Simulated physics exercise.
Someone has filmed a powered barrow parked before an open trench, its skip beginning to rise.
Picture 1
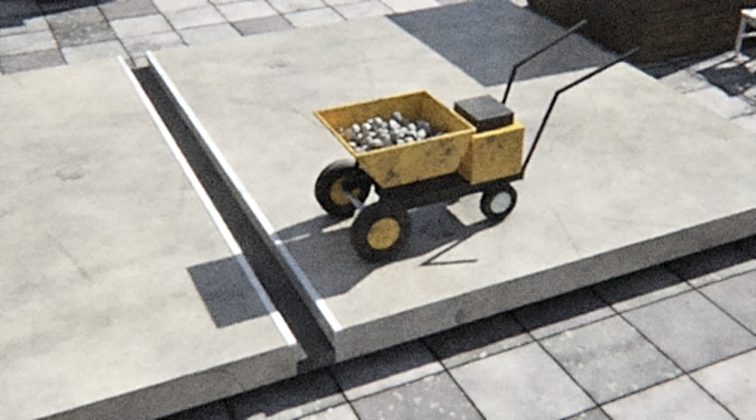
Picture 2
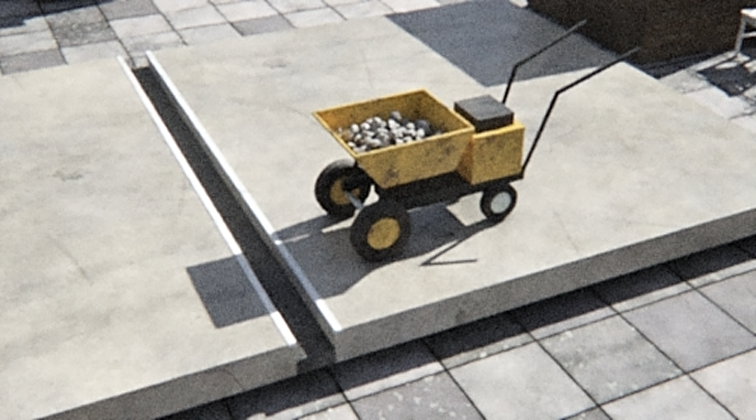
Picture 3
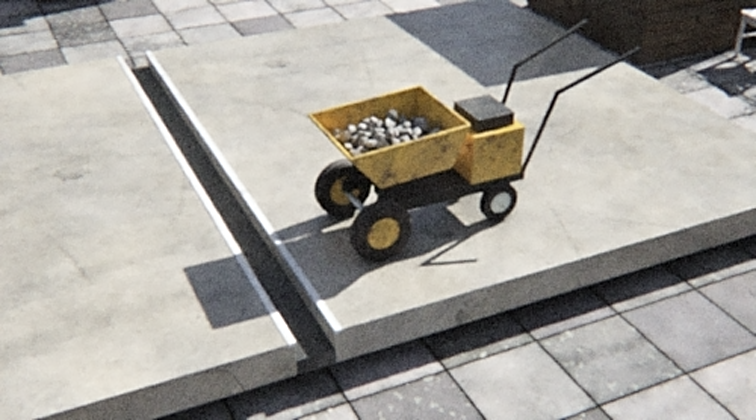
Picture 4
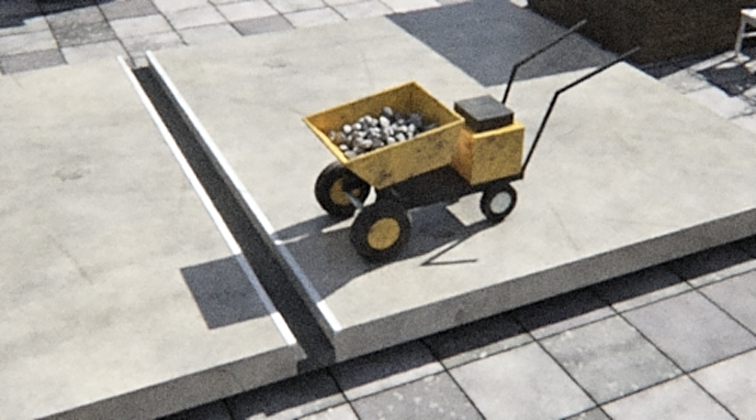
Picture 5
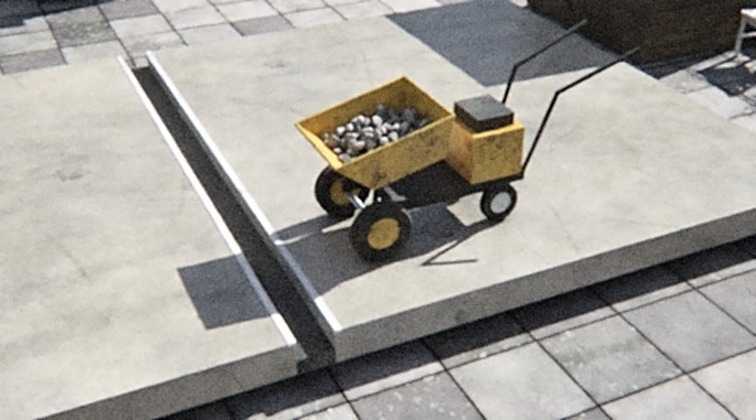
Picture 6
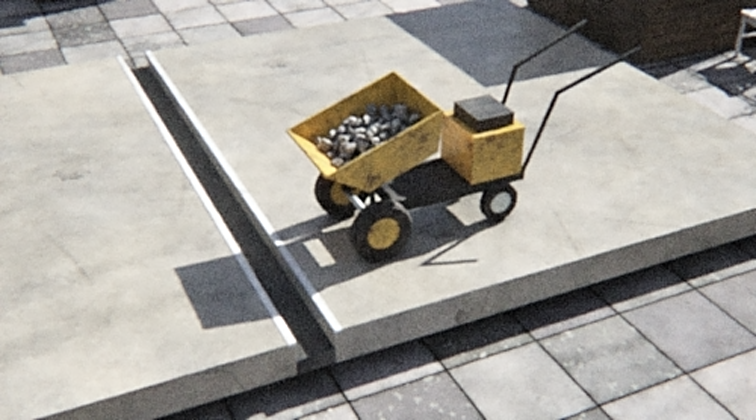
A yellow powered barrow stands by a narrow trench as its stone-filled skip tilts forward to the left.
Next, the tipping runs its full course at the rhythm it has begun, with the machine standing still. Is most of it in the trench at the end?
The trench takes more than half.
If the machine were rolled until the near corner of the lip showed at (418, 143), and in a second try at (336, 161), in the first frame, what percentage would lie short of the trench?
In turn 60 and 0 in a hundred.
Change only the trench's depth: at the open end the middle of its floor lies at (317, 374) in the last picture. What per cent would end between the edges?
Roughly 90 in a hundred.
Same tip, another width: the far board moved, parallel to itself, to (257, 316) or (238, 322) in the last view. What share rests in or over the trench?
Near 100 % and 100 %.
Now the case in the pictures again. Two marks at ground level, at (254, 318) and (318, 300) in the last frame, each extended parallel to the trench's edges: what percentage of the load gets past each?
In turn 10 and 90 in a hundred.
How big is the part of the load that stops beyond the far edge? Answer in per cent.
Some 20 per cent.
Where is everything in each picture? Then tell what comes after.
In the first picture, lip of the skip at (356, 157), level; top of the load at (393, 140), broken stones; first edge of the trench at (318, 299); far edge at (273, 312), the trench under half as wide as the skip, and about half as deep as wide.
In the second picture, lip of the skip at (355, 157), level; top of the load at (392, 140).
In the third picture, lip of the skip at (351, 160), tipped barely; top of the load at (395, 133).
In the fourth picture, lip of the skip at (344, 164), tipped a little; top of the load at (403, 132).
In the fifth picture, lip of the skip at (336, 170), tipped a little; top of the load at (404, 128).
In the sixth picture, lip of the skip at (327, 177), tipped clearly; top of the load at (396, 125); first edge of the trench at (318, 299); far edge at (273, 312).
Soon after the last picture, skip tipped steeply; all in the skip.
A little later, skip tipped right over; most in the skip; a small part in or heaped over the trench; a stray few beyond it.
Later still, skip tipped right over; about a quarter in the skip; about two thirds in or heaped over the trench; about a quarter beyond it.
At rest, skip tipped right over; a small part in the skip; most in or heaped over the trench; about a quarter beyond it.
